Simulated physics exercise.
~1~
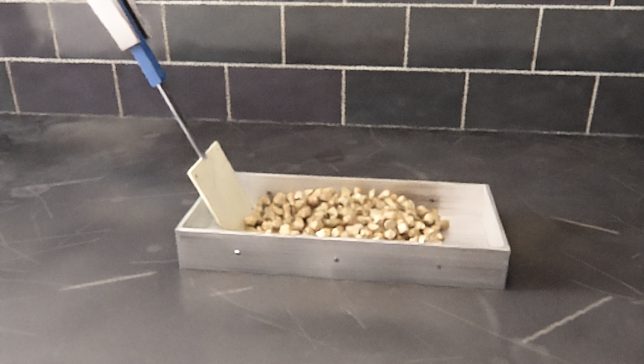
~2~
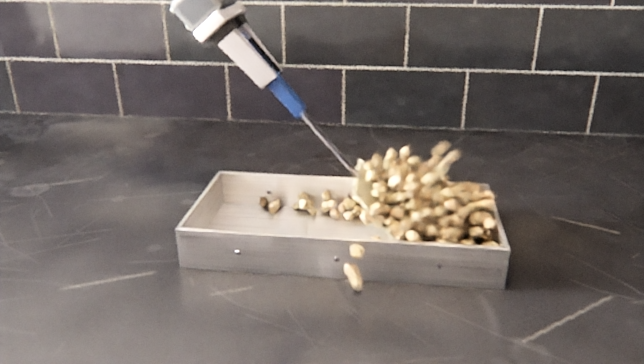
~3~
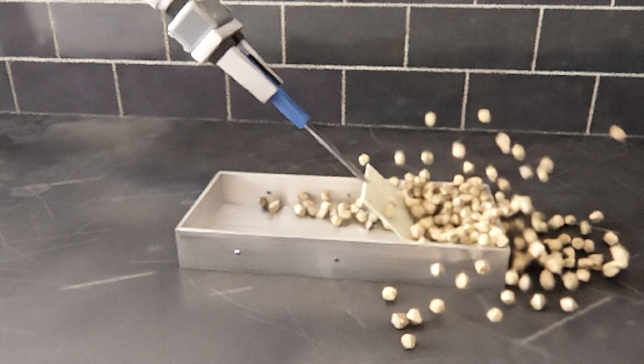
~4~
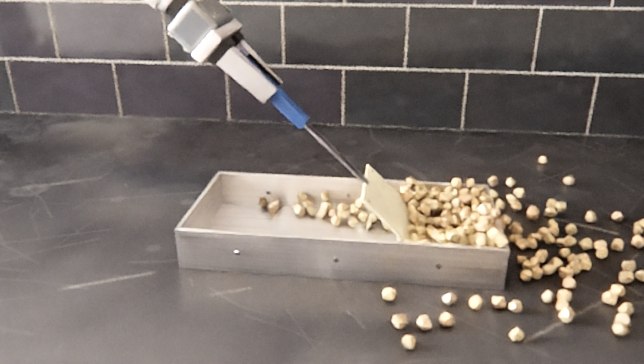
We see a robot arm with a spatula sweep a heap of small pale pebbles rightward along a metal tray, sending many flying over the far end and front edge before the blade stops, leaving some scattered across the dark table and most still in the tray.
